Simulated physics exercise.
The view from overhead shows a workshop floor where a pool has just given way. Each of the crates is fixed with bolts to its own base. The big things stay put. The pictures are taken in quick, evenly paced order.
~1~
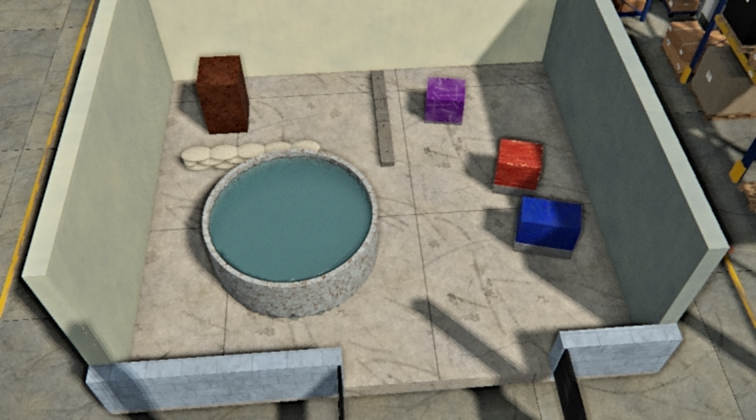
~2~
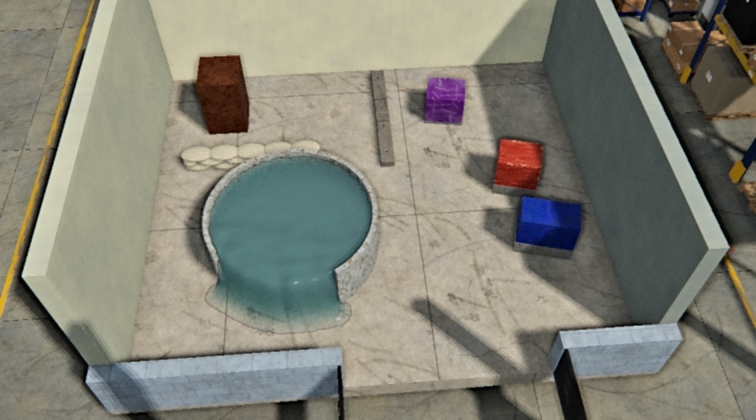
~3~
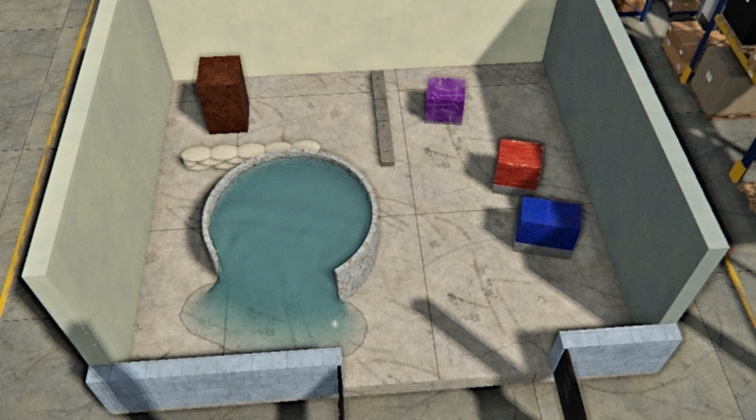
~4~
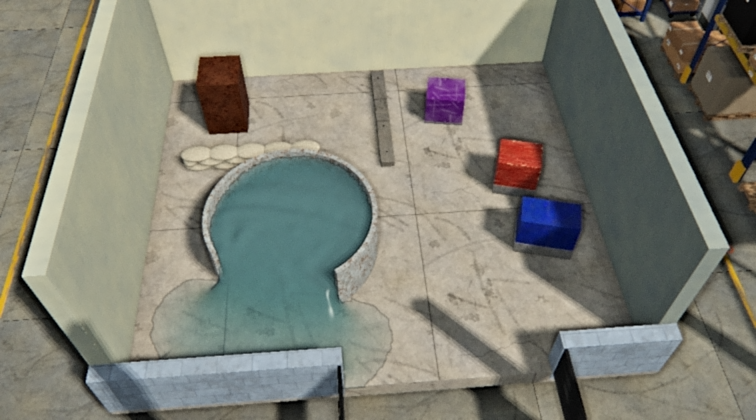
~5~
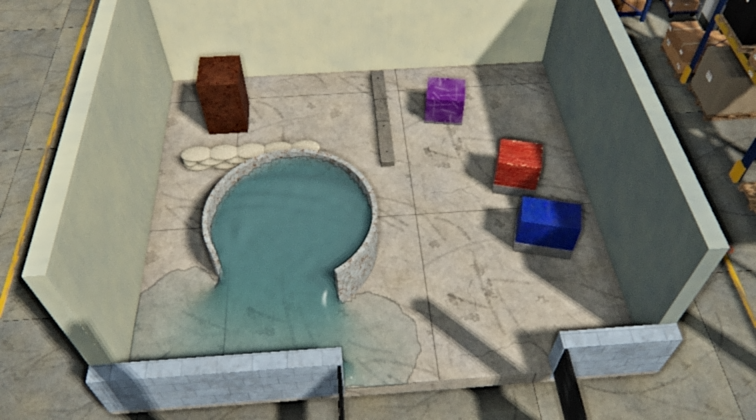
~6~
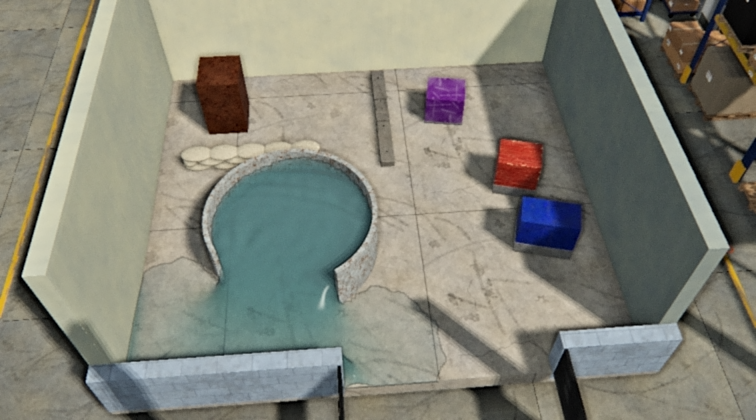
Water pours through a gap in the round pool's front and spreads across the floor.
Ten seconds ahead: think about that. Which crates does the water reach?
In the end the purple crate is caught. The blue crate is missed. The red crate is missed.
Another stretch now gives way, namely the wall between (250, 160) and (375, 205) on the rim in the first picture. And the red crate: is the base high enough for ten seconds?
The red crate gets flooded.
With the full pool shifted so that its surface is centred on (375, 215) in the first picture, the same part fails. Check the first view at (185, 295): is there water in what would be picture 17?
Submerged.
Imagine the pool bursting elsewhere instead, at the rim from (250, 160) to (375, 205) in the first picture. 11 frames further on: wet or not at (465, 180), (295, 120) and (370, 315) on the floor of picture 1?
First: Reached by the flood. Second: Reached by the flood. Third: Spared by the leak.
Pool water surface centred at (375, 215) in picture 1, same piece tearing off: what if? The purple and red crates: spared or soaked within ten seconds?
I reckon the purple one is unharmed, while the red one is unharmed.
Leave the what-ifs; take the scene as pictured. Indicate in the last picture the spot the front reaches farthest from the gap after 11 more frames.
Look around (577, 354).
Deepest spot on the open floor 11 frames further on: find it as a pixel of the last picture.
(140, 386).
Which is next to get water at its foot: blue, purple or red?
First to get wet: The blue crate.
A moment on, water covers 15 % of the floor; the purple crate not reached, the blue crate not reached, the red crate not reached.
Next, water covers 30 % of the floor; the purple crate not reached, the blue crate not reached, the red crate not reached.
Then, water covers 55 % of the floor; the purple crate not reached, the blue crate water round its plinth, the red crate water round its plinth.
Later, water covers 80 % of the floor; the purple crate water round its plinth, the blue crate water round its plinth, the red crate water round its plinth.
In the end, water covers 95 % of the floor; the purple crate was topped, the blue crate stayed above the water, the red crate stayed above the water.
